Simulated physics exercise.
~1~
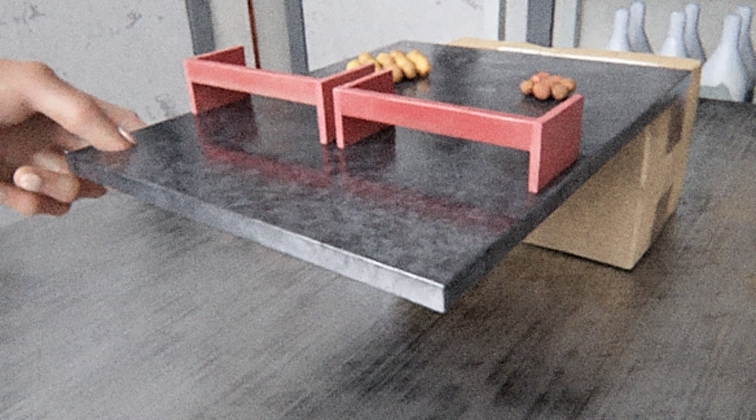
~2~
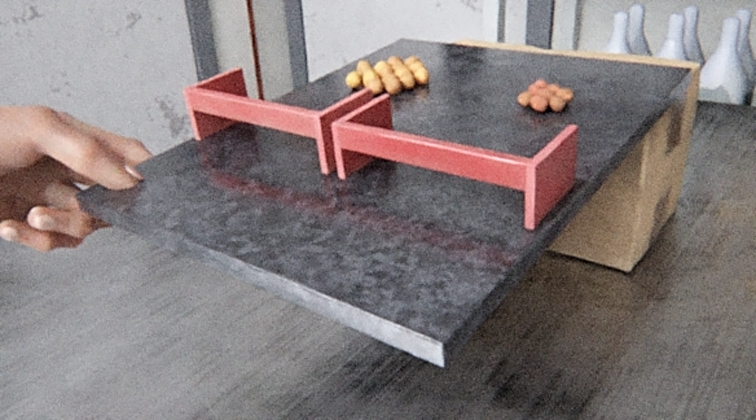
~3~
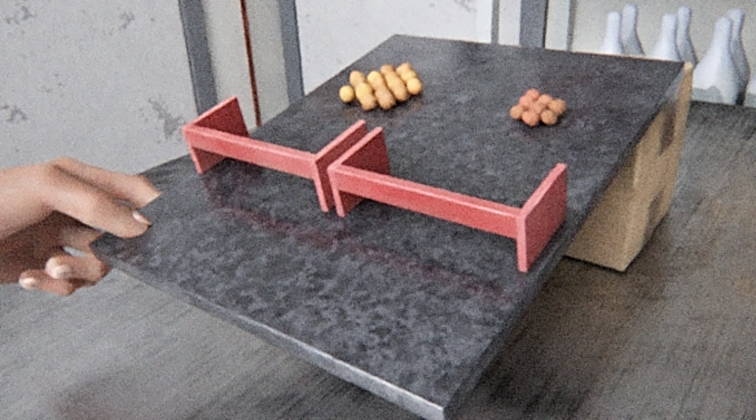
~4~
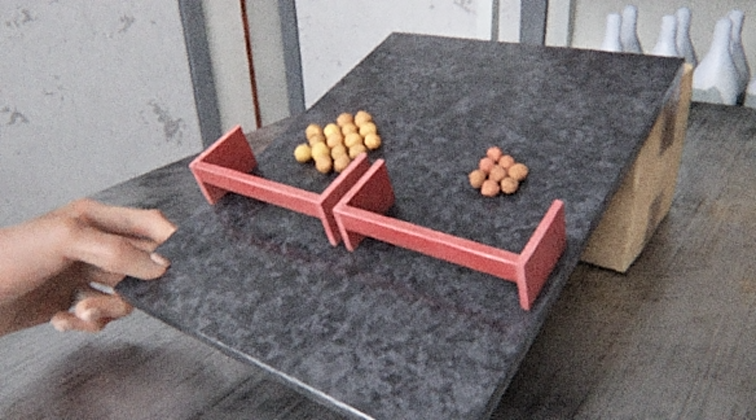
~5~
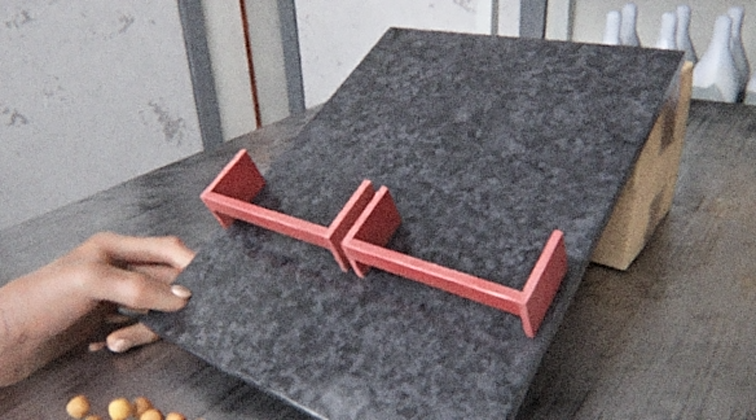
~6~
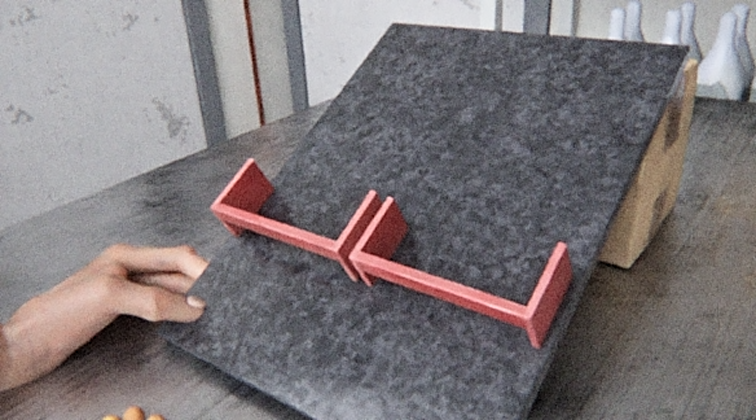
On a dark tabletop, a hand lowered one end of a speckled board propped on a cardboard box, and the yellow and reddish-brown balls slid down past the two red gates, leaving the steep ramp empty with some yellowish balls at its foot.
